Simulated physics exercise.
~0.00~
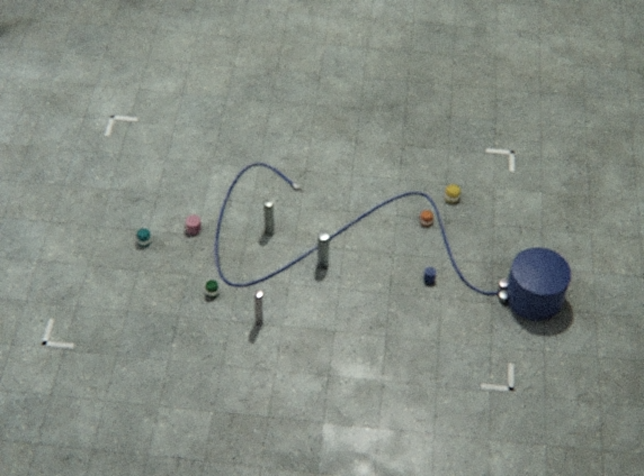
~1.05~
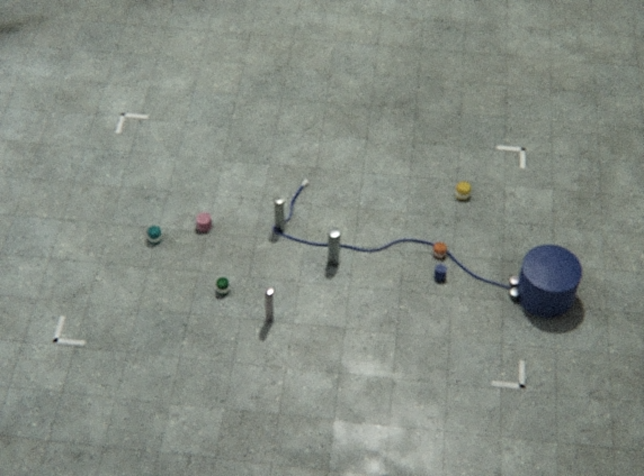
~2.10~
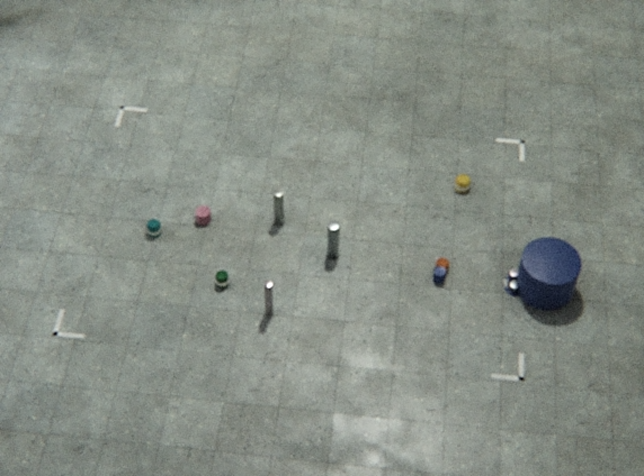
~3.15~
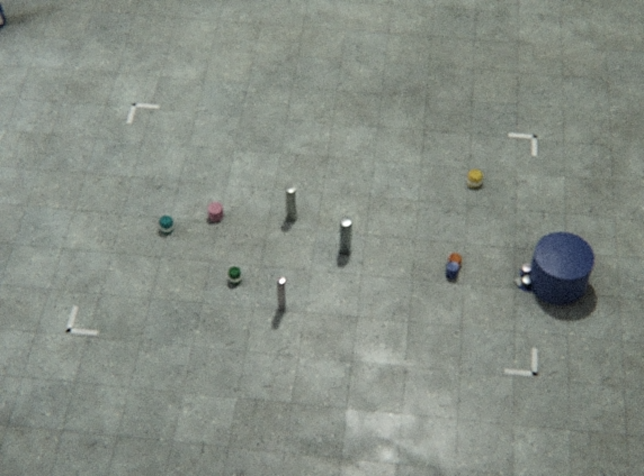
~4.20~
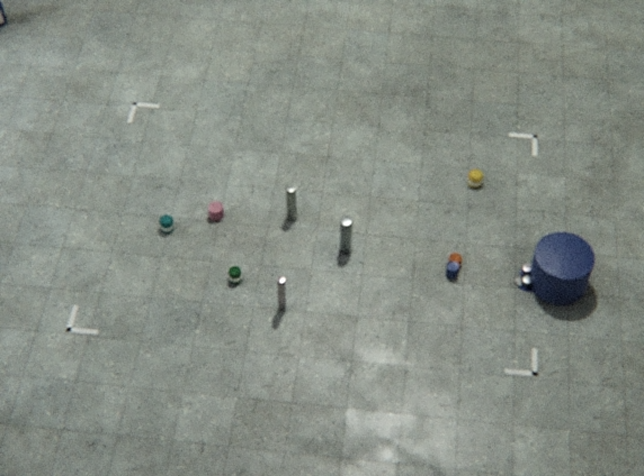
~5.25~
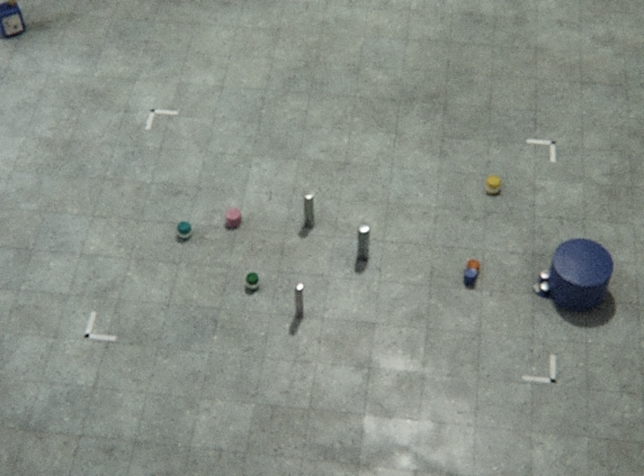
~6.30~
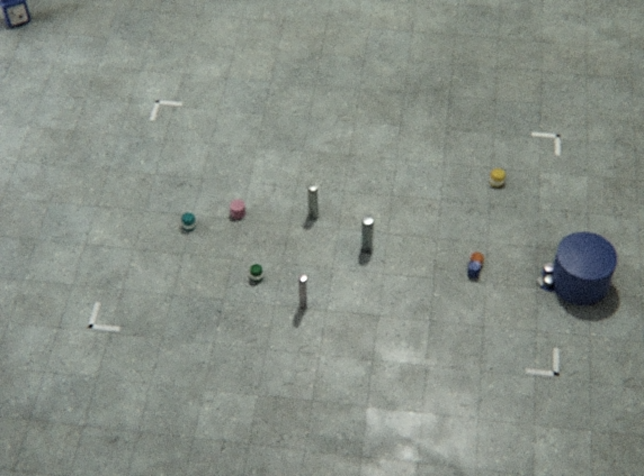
On a grey tiled floor, a blue lead reeling into a blue drum, dragging an orange jar down against a blue tub.
